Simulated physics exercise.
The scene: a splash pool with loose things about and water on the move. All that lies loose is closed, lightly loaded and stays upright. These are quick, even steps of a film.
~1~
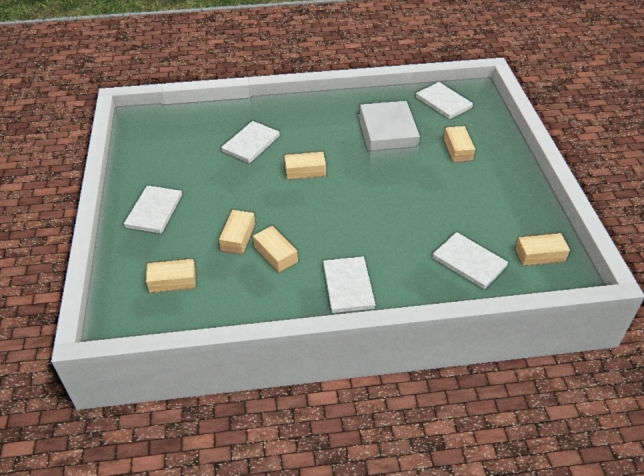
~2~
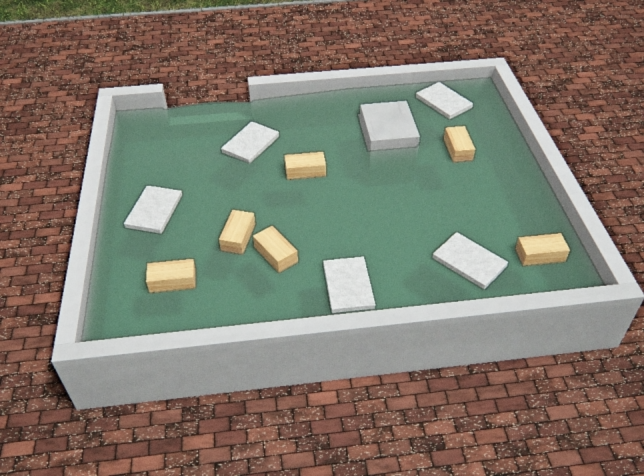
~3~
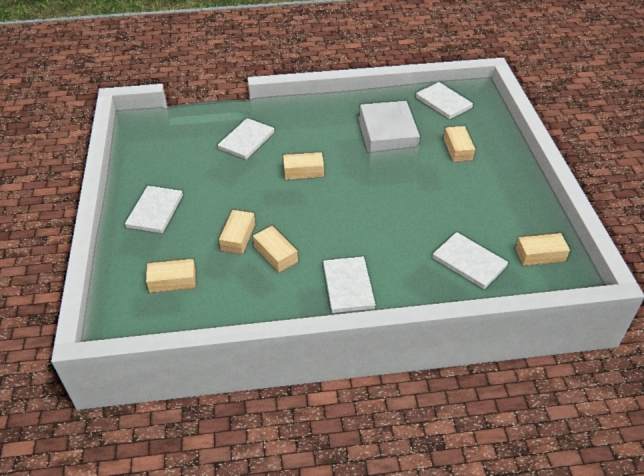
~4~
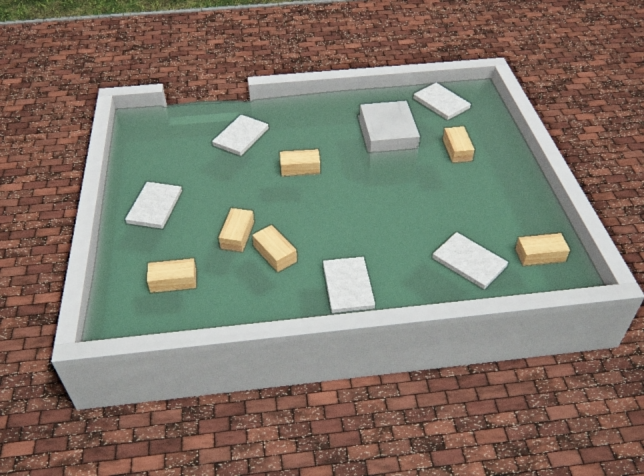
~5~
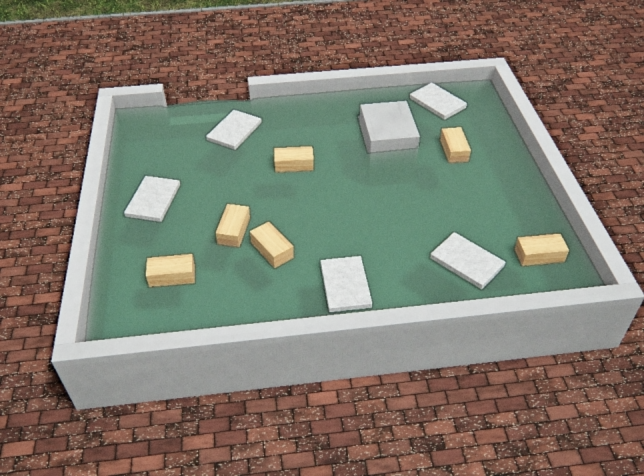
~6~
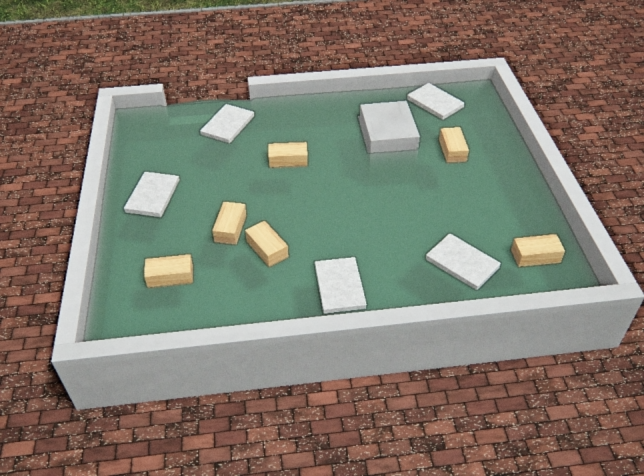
A section of the pale back wall disappears near the left corner of a green pool on brick paving, leaving a gap. The white slab and yellow block nearest the opening then drift slowly up and left, and several other floating pieces begin to shift slightly, while the large grey block stays put.
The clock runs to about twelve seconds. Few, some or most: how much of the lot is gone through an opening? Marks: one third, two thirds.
Share: Not even a third.
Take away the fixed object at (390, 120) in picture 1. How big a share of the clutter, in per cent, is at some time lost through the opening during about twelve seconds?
I make it 20 per cent.
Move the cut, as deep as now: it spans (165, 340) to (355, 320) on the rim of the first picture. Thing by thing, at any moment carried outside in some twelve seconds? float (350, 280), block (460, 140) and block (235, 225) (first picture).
As listed: Carried outside, kept in, washed out.
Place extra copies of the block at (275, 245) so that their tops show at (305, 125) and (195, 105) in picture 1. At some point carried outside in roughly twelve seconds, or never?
One after the other: Gone, out.
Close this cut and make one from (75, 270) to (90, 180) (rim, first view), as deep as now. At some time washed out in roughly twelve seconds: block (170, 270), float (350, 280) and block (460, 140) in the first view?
One after the other: Carried outside, kept in, inside.
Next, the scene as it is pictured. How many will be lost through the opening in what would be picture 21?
That makes 1.
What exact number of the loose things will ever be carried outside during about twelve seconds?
2 of them.
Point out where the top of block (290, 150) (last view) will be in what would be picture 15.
Near (258, 132).
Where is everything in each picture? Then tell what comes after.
The first frame shows a float at (251, 139), afloat; a block at (305, 160), afloat; 0 of 11 have shifted.
The second frame shows a float at (250, 140) floats; a block at (305, 160) floats; 0 of 11 have shifted.
The third frame shows a float at (246, 136) floats, close to its start; a block at (303, 160), afloat; 1 of 11 have shifted.
The fourth frame shows a float at (241, 133), afloat, close to its start; a block at (300, 157) floats, close to its start; 3 of 11 have shifted.
The fifth frame shows a float at (234, 127), afloat, close to its start; a block at (294, 154) floats, close to its start; 7 of 11 have shifted.
The sixth frame shows a float at (227, 121) floats, a stride from its start; a block at (288, 149) floats, close to its start; 8 of 11 have shifted.
A moment on, 0 of 11 are out; 11 afloat.
Next, 1 of 11 are out; 10 afloat.
Later, 1 of 11 are out; 10 afloat.
In the end, 2 of 11 are out; 9 afloat.
